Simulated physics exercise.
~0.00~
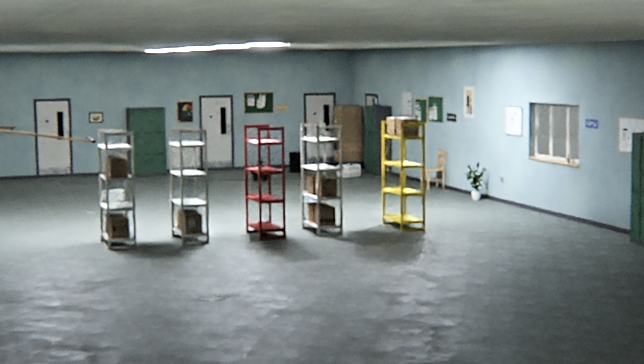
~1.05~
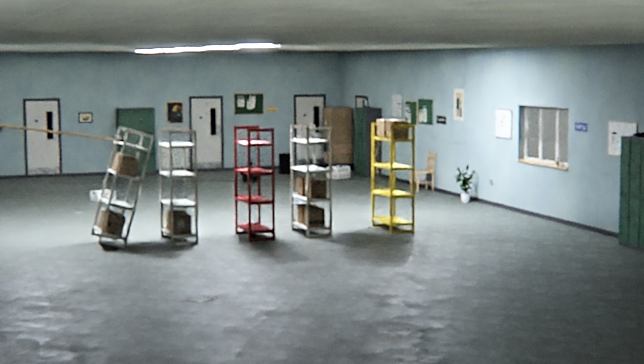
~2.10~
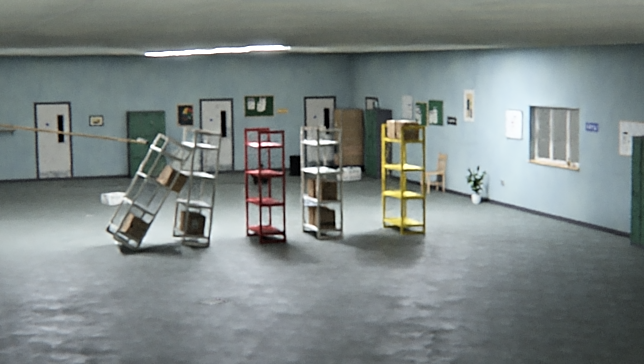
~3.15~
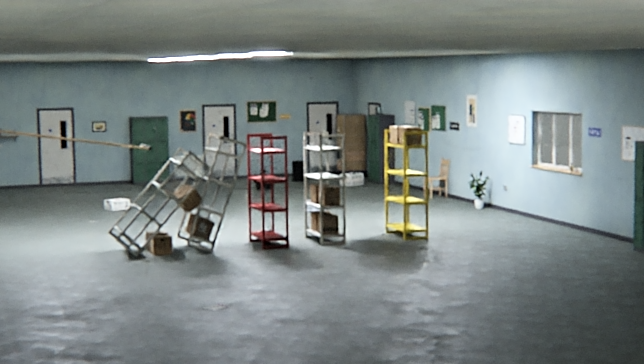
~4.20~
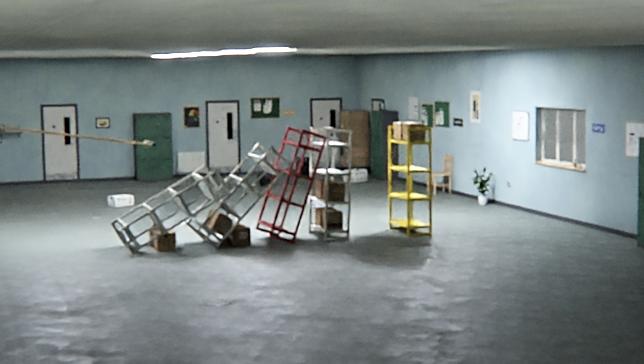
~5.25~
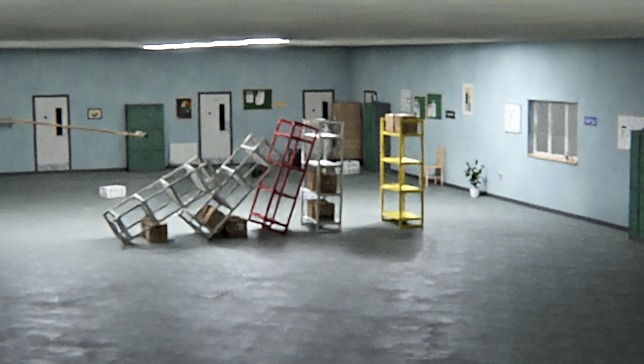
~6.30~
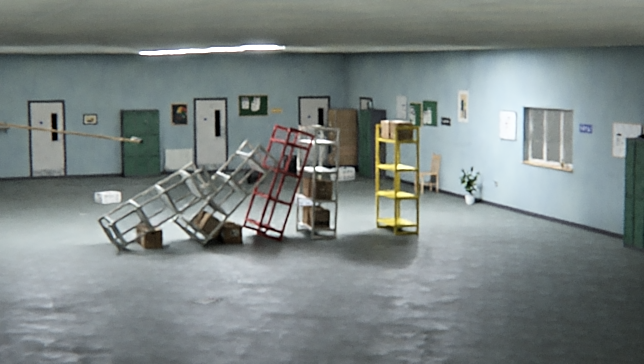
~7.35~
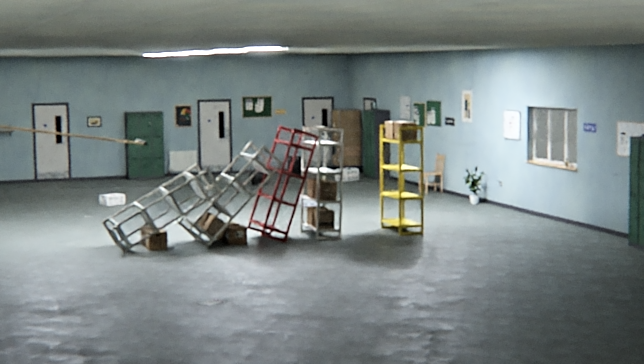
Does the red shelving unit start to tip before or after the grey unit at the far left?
The red unit starts to tip after the far left grey one. It is still upright while the grey unit is already leaning over to the right.
